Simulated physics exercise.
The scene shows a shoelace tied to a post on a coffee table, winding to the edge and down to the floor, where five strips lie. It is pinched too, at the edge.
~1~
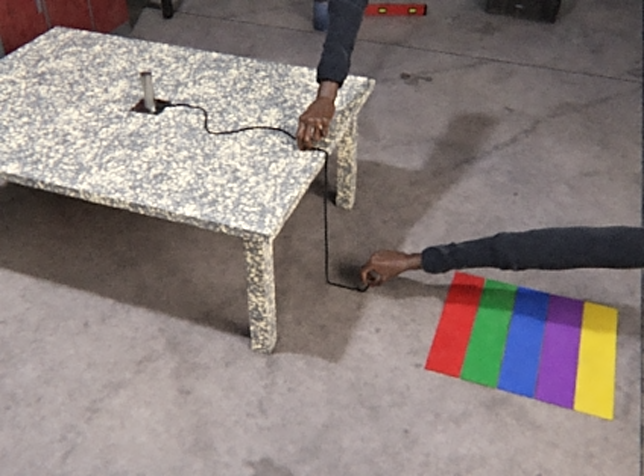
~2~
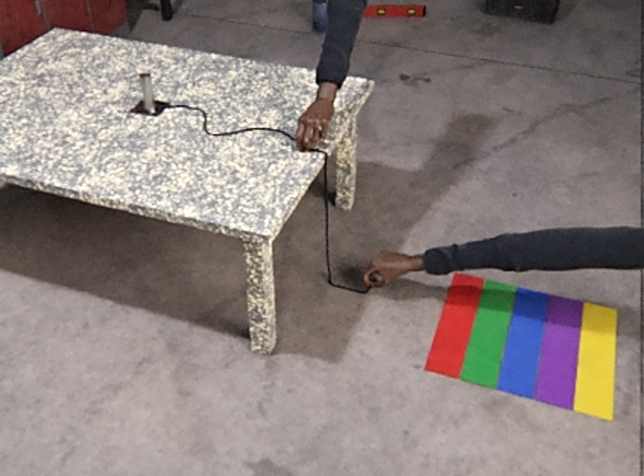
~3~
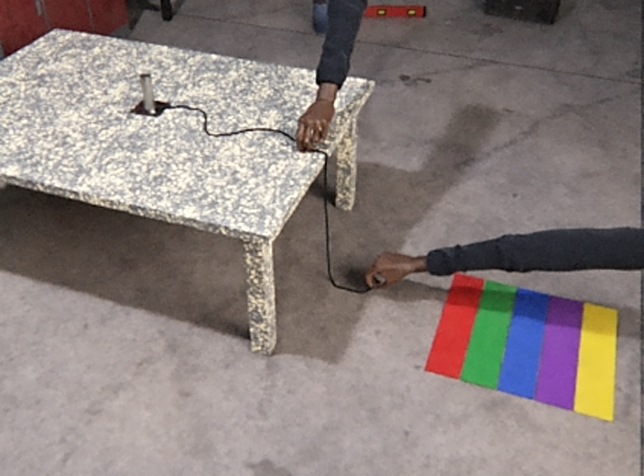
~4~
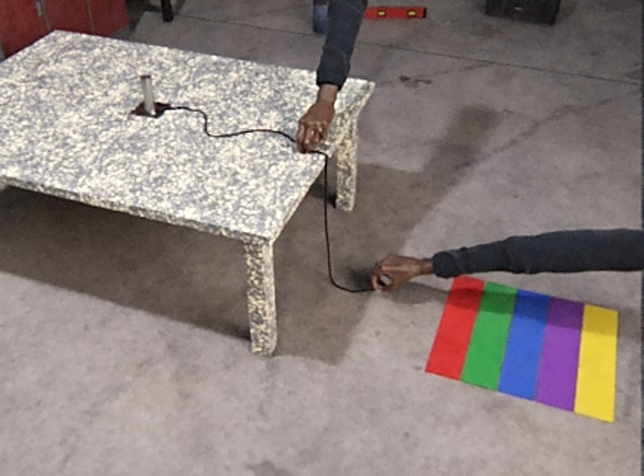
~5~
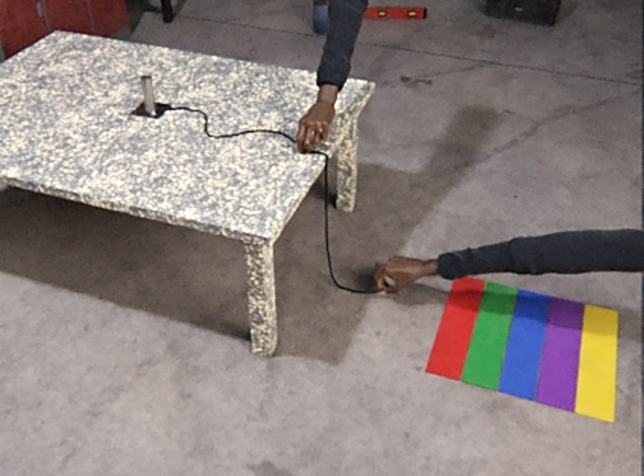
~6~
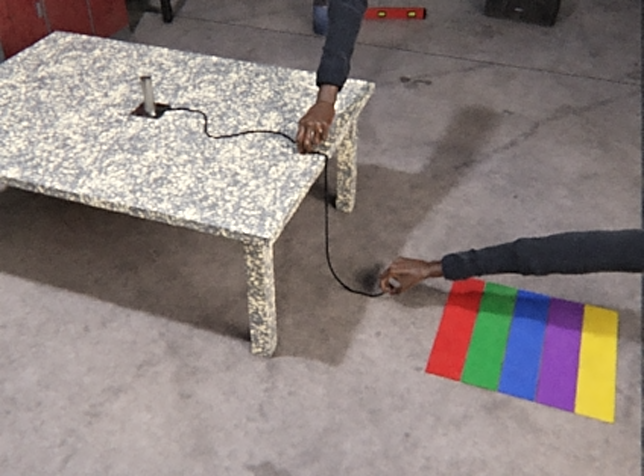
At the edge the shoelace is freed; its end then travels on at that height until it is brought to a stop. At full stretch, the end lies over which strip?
Over the blue strip.
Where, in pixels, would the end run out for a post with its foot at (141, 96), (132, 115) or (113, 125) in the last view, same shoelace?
(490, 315), (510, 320) and (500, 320), in that order.
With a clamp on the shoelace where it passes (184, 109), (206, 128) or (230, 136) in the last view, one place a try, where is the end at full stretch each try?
(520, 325); (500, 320); (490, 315).
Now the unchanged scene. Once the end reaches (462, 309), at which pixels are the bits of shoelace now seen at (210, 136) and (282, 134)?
You'll find them at about (242, 133) and about (310, 149).
Soon after, end near (462, 309); over red.
After that, end near (503, 319); over green.
At the stop, end near (527, 325); over blue. It gets as far as the blue strip.
